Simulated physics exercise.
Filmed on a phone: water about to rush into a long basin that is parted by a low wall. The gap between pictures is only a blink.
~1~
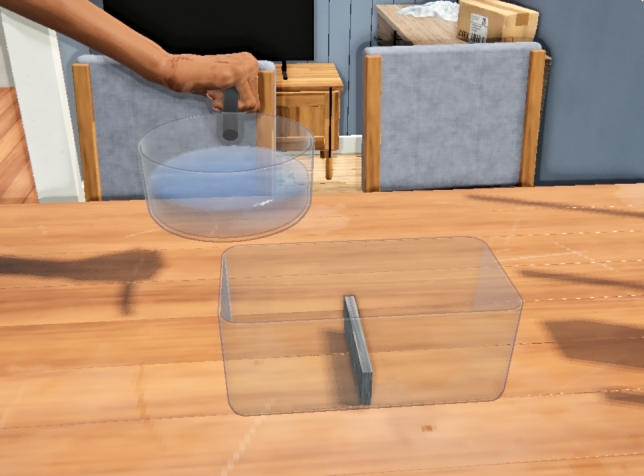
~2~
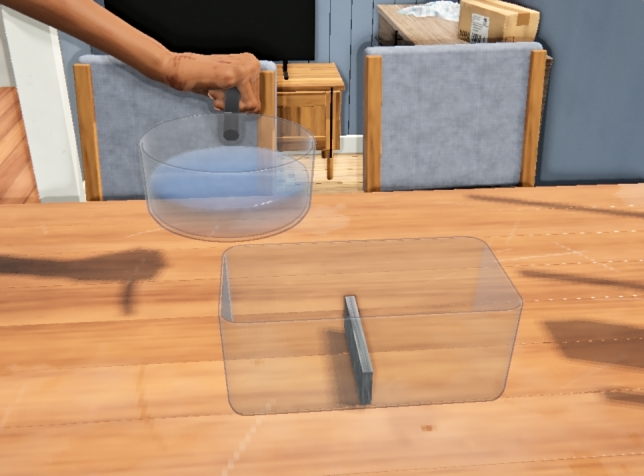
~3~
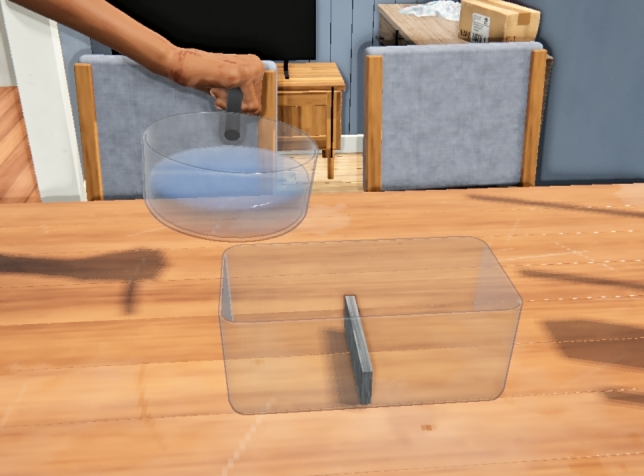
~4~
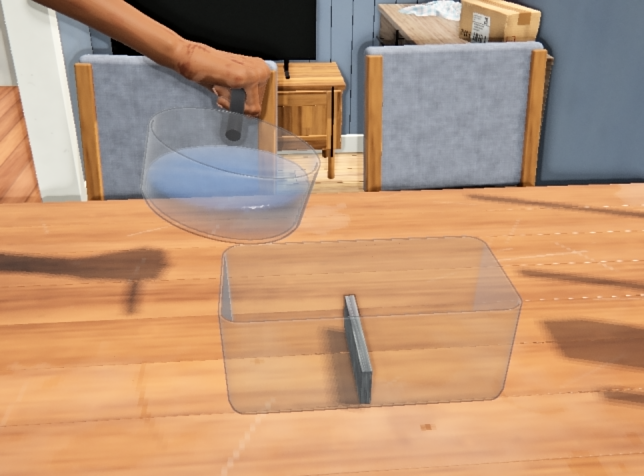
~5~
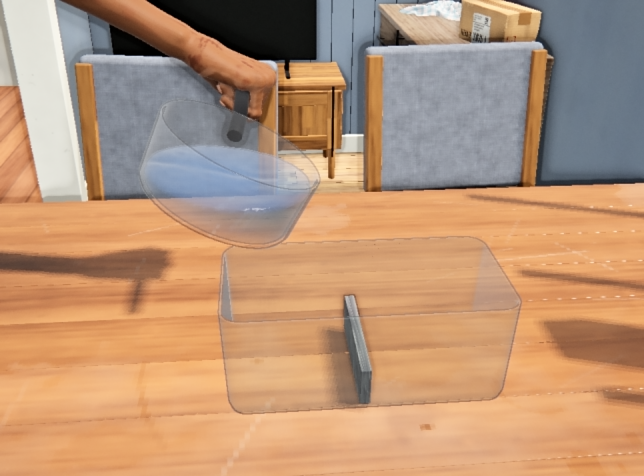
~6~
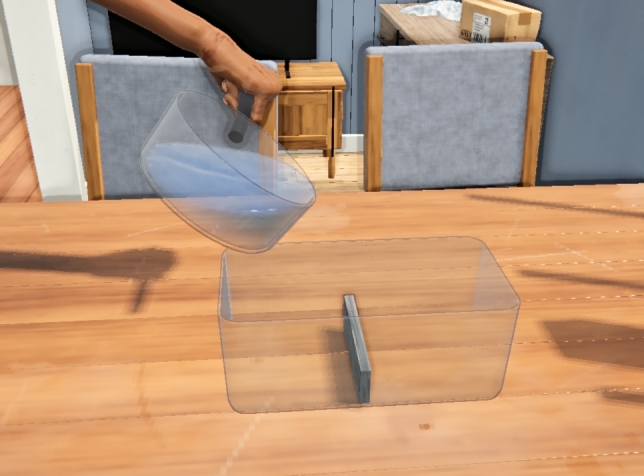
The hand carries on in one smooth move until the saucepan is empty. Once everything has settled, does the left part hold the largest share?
Yes. The left zone ends up fullest.
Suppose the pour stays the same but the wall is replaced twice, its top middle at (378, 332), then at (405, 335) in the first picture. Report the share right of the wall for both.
10 % then 15 %, approximately.
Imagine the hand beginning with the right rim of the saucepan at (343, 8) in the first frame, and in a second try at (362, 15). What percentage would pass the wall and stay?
You'd get 75 percent from the first and 75 percent from the second.
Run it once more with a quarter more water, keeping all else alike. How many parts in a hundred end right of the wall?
Some 25 parts in a hundred, give or take.
A moment on, the tilt is 94° and 23 per cent is still to pour, 32 is left of the wall and 5 right of it.
Next, the tilt is 96° and 8 per cent is still to pour, 72 is left of the wall and 15 right of it.
Then the tilt is 96° and 3 per cent is still to pour, 72 is left of the wall and 17 right of it.
Later the tilt is 96° and 1 per cent is still to pour, 76 is left of the wall and 20 right of it.
Finally, 77 per cent lies left of the wall, 20 right of it and 3 outside.
